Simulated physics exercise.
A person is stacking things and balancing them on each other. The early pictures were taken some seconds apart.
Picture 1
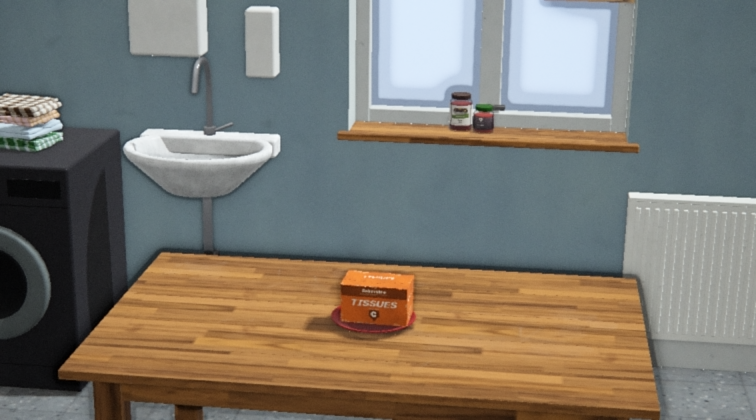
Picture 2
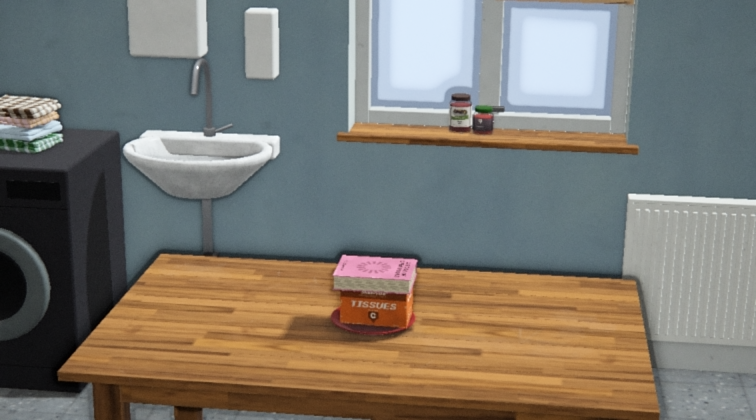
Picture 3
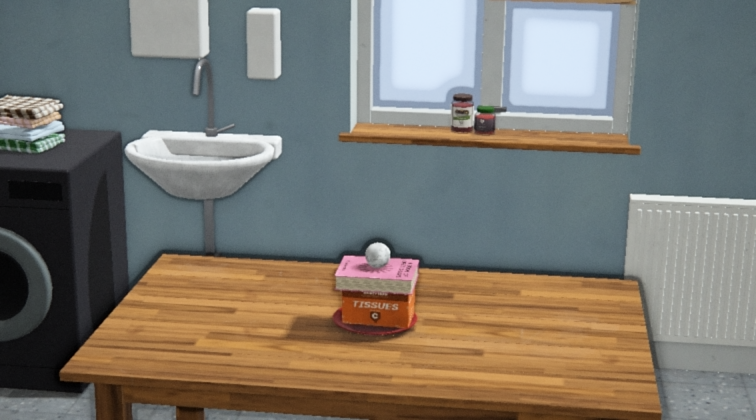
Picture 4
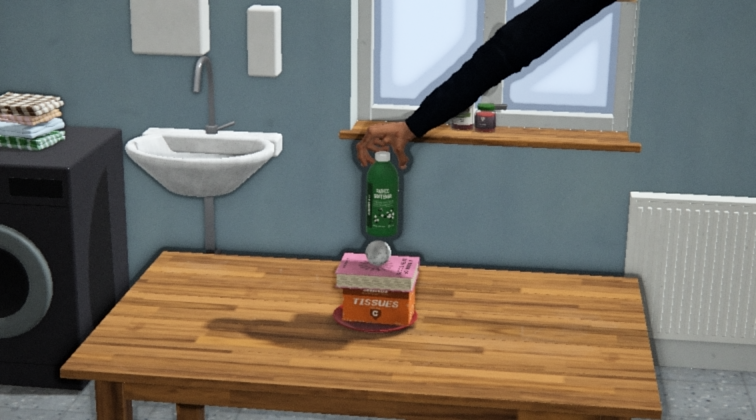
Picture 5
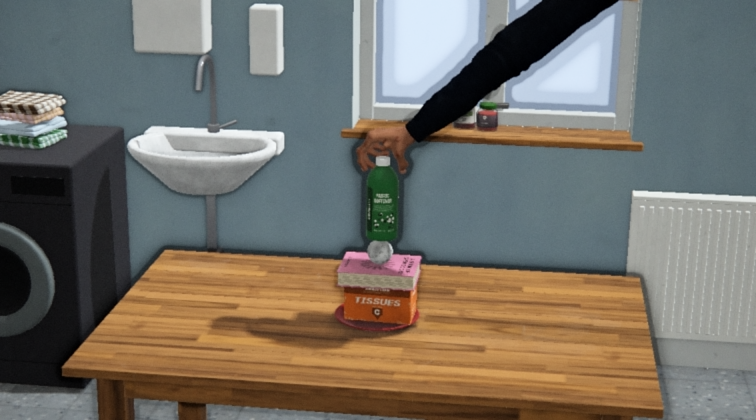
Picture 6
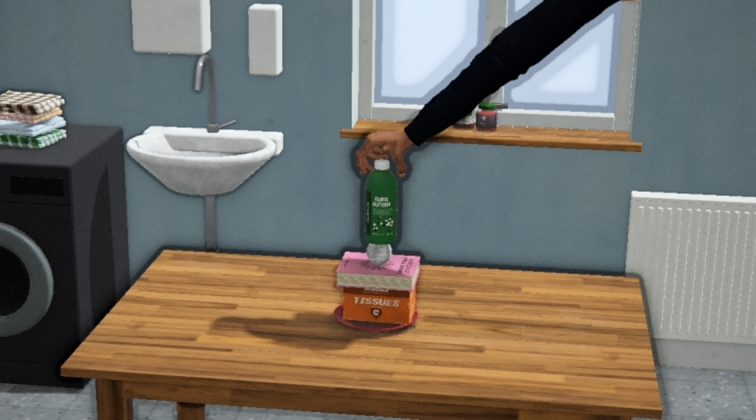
The video shows an orange tissue box on a wooden table, then a pink book on top of it and a white ball on the book, before a hand lowers a green bottle upright onto the ball.
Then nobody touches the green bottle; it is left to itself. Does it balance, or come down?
The pile will not stay secure.
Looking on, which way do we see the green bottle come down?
Observed: The object is displaced in the rightward direction.
Then, 0.60 s past the last view, green bottle now fallen.
Then, 0.80 s past the last view, things are still on the move.
Then, 1.10 s past the last view, as before.
Finally, fallen, green bottle; the other 4 still in place. Final places as the last picture's camera would see them, green bottle near (538, 321). The pile comes apart.
